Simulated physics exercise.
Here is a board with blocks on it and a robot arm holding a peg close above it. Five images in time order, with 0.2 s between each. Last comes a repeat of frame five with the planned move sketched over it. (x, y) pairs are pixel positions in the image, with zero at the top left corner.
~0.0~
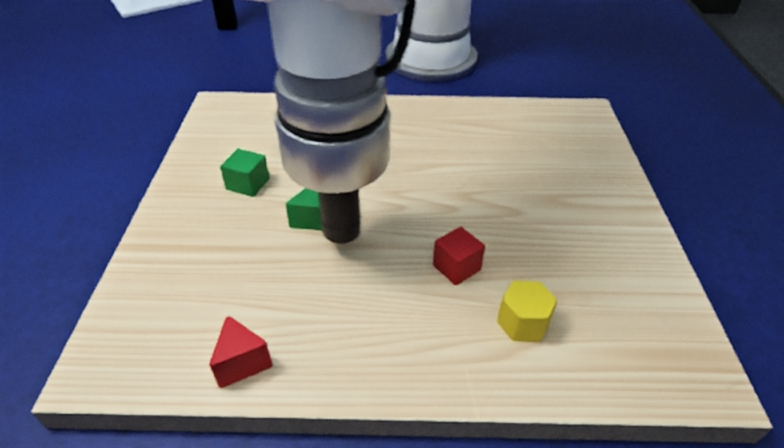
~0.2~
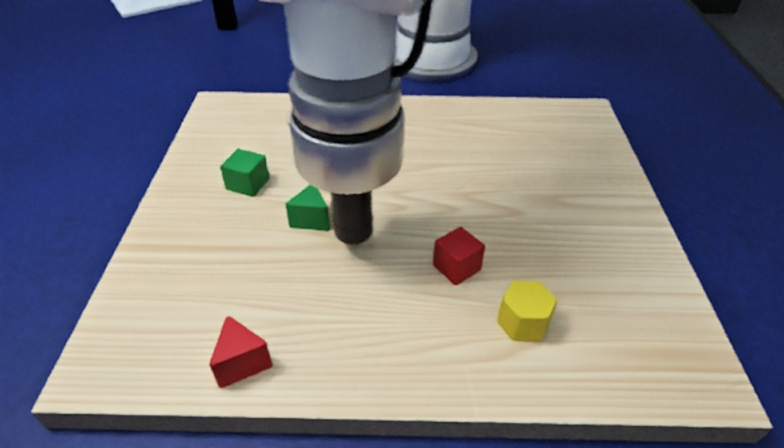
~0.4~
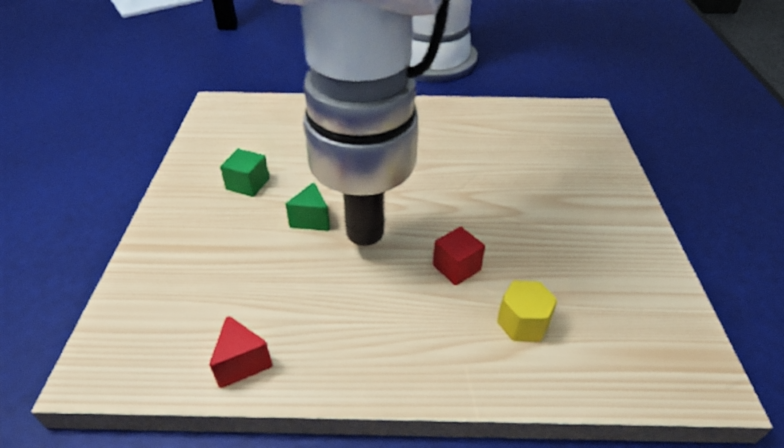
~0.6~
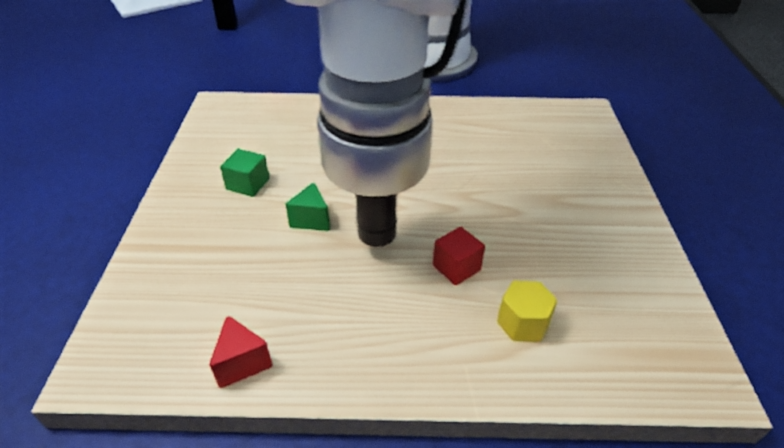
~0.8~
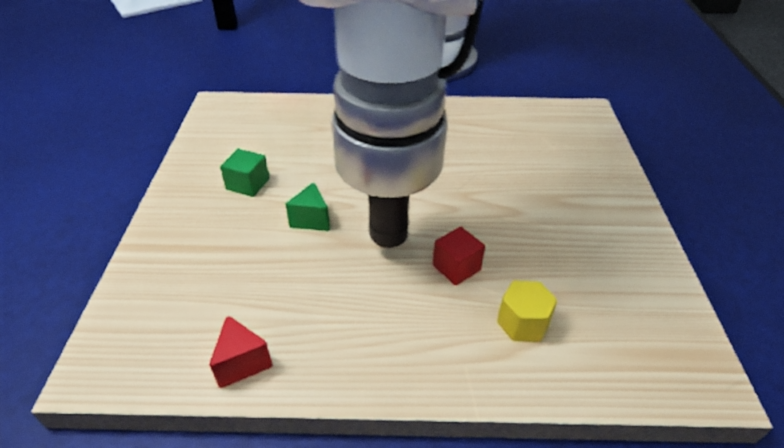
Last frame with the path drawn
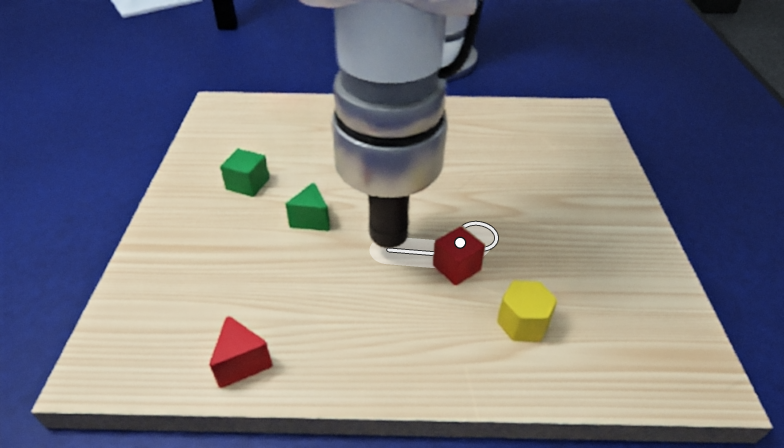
A robot arm holding a dark peg slides slowly right above a wooden board, from beside a green triangular block toward a red cube.
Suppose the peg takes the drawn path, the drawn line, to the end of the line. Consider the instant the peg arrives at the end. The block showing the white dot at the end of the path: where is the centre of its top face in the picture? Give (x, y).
At (486, 252).
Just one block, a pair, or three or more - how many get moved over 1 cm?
One gets moved.
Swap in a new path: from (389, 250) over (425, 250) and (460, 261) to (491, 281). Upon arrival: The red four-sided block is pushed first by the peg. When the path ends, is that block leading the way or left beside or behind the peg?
Before the peg.
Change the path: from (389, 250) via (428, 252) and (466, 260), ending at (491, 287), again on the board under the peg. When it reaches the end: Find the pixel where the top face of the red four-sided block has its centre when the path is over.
For the centre of its top, I'd go with (529, 286).
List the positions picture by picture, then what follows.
The first frame shows lower end of the peg at (342, 231), tops of blocks, green three-sided block at (309, 197), red four-sided block at (460, 243).
The second frame shows peg at (354, 232), blocks as before.
The third frame shows peg at (365, 233), blocks as before.
The fourth frame shows peg at (377, 234), blocks as before.
The fifth frame shows peg at (389, 235), green three-sided block at (309, 197), red four-sided block at (460, 243).
The drawn path runs from (389, 250) over (423, 253) and (456, 252) to (478, 236); the dot is on the red four-sided block.
What follows on the original path. One third of the way, peg at (424, 238); nothing pushed yet.
Two thirds of the way, peg at (459, 238); red four-sided block at (485, 251).
At the end, peg at (480, 221); green three-sided block not moved; red four-sided block at (486, 252).
